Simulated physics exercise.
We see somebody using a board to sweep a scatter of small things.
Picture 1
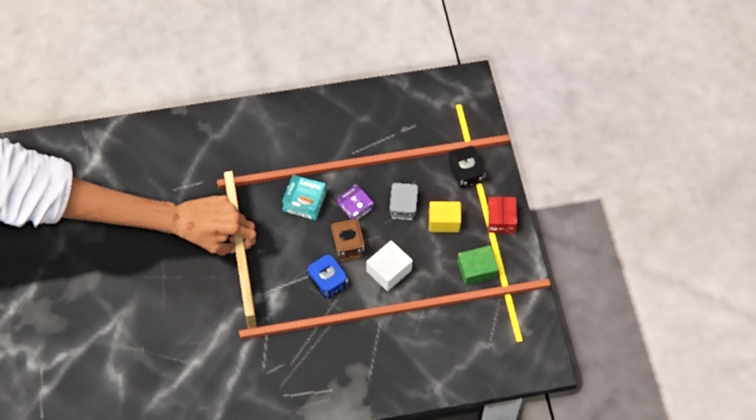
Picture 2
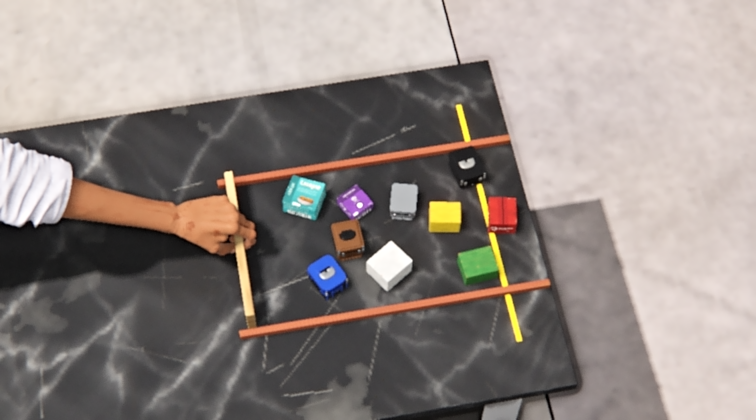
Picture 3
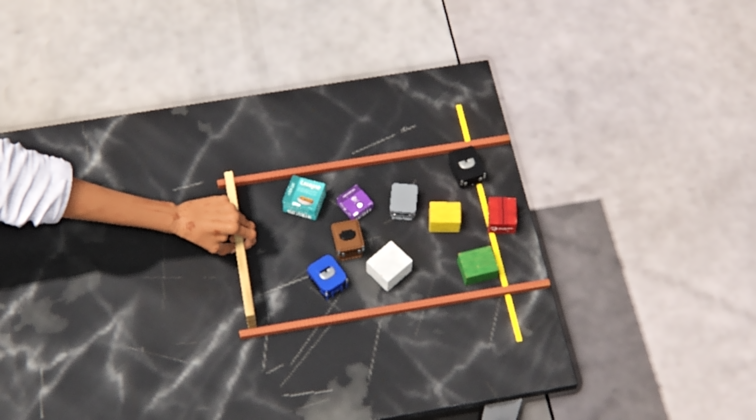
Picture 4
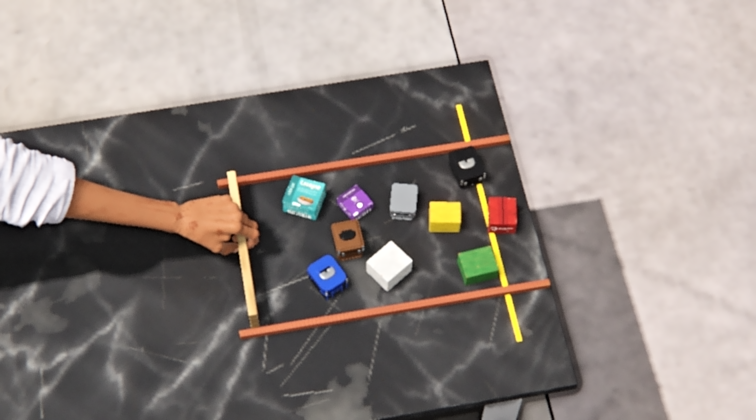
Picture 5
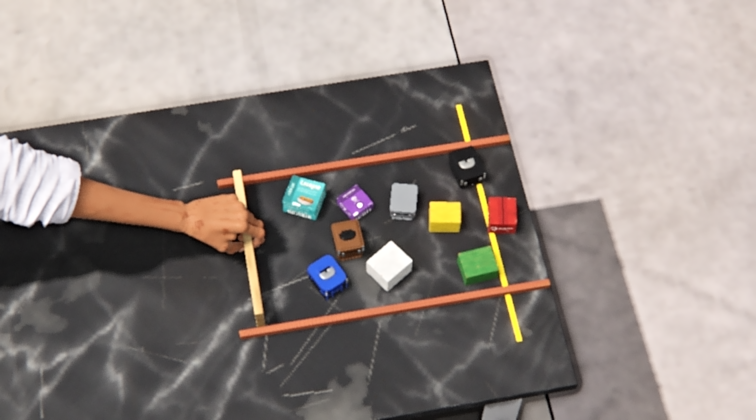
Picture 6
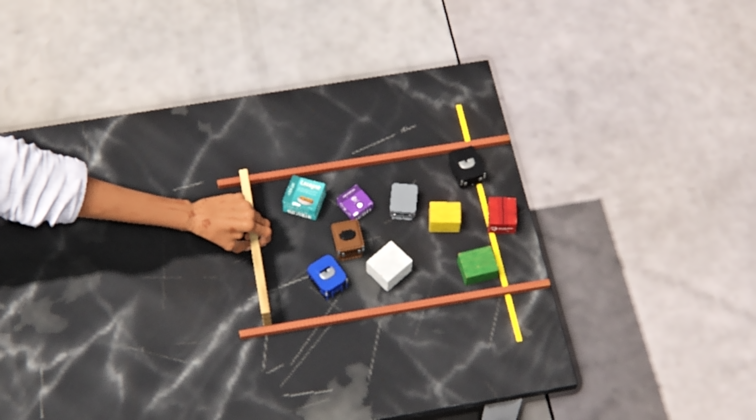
A hand and forearm in a white sleeve reach from the left across a black marble-patterned tabletop, seen from above at a slight tilt, gripping a pale wooden board. Between two reddish-brown rails lie turquoise, purple, grey, brown, blue, white and yellow objects, with black, red and green ones near yellow tape at right. The board stays still at first, then slides slightly rightward, touching nothing, while the objects and camera stay still.
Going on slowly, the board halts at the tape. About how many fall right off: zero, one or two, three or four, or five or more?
Lost three or four.
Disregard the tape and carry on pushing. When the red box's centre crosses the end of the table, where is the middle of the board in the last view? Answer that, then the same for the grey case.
With the red box it sits around (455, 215), with the grey case around (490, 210).
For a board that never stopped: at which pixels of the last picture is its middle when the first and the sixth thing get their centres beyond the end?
Earlier crossing: About (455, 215); later crossing: About (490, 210).
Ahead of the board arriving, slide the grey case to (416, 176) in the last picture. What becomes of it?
From that start, the object then does not stay.
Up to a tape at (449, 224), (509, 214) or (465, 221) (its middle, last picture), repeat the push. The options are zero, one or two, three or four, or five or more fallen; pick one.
Lab note - tapes per position, in order: None; 5 or more; one or two.
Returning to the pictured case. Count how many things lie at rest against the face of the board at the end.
At rest, 4 are in contact.
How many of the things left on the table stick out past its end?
That'd be 3.
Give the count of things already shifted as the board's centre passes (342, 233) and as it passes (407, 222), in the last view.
At the first place 6, at the second 8.
Early on, none off yet; red box at rest near (502, 216); black case at rest near (466, 168); green block at rest near (478, 266).
Finally, the number that fall off is three or four; lost, green block, black case and red box.
